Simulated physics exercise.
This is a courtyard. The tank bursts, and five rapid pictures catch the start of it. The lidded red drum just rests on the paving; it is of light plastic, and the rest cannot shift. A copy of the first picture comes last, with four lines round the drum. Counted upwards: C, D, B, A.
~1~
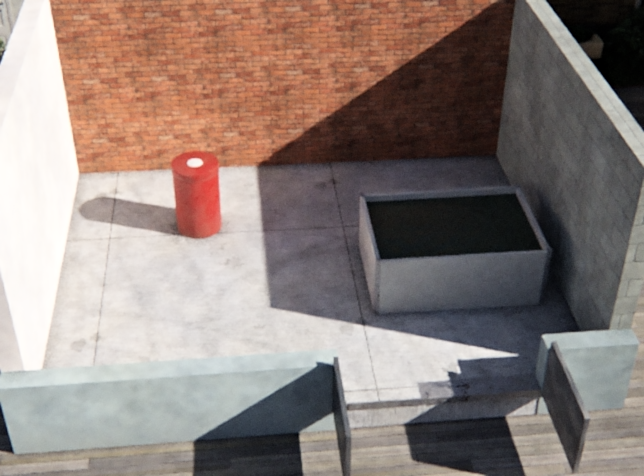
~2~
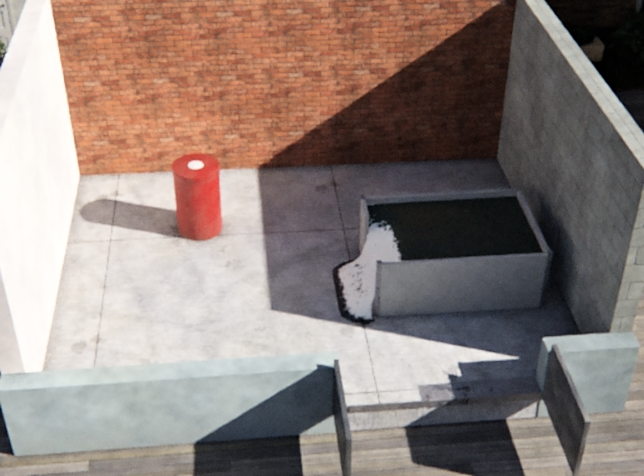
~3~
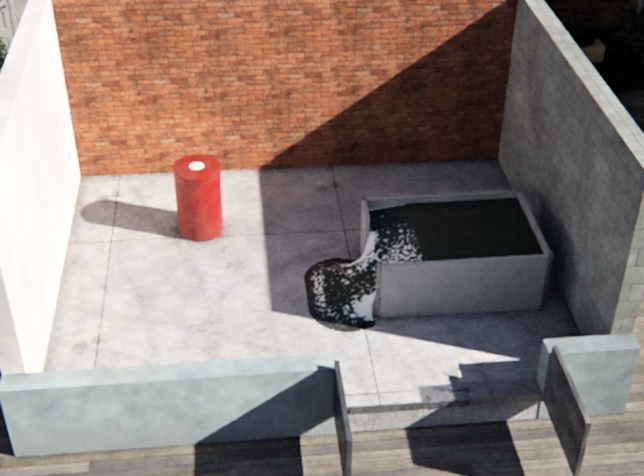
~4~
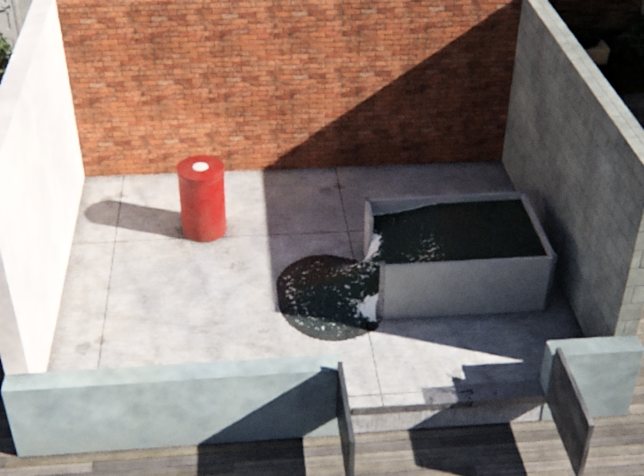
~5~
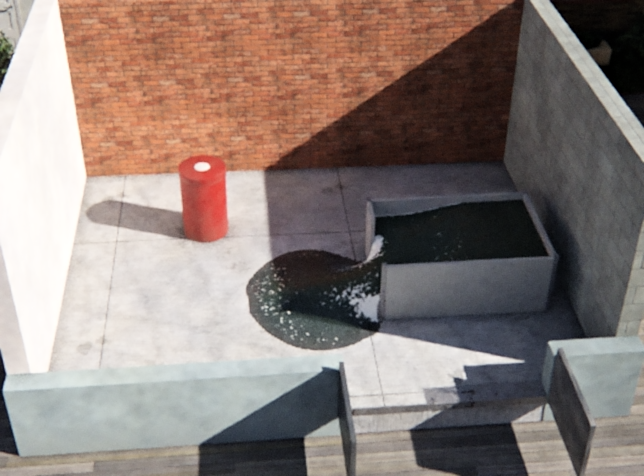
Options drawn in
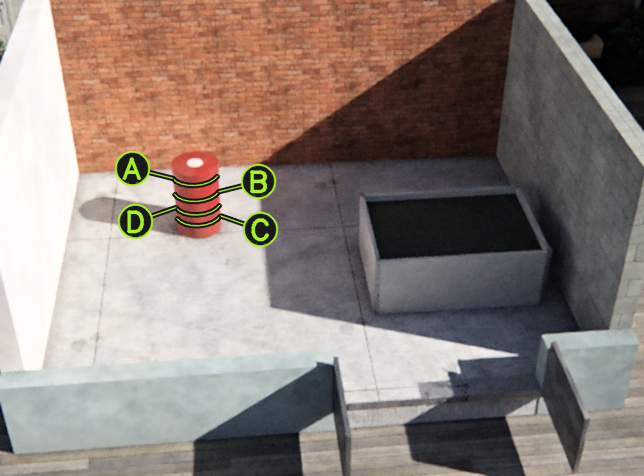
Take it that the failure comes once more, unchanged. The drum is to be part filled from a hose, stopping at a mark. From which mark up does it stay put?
Level C.
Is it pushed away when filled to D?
No.
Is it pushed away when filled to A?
No, that is safe.
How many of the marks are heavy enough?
All of them.
On the marked copy, A at (195, 185); B at (196, 201); C at (198, 225); D at (197, 214); from the bottom up C, D, B, A.
With A, it does not move.
With B, it does not move.
With C, it does not move.
With D, it does not move.
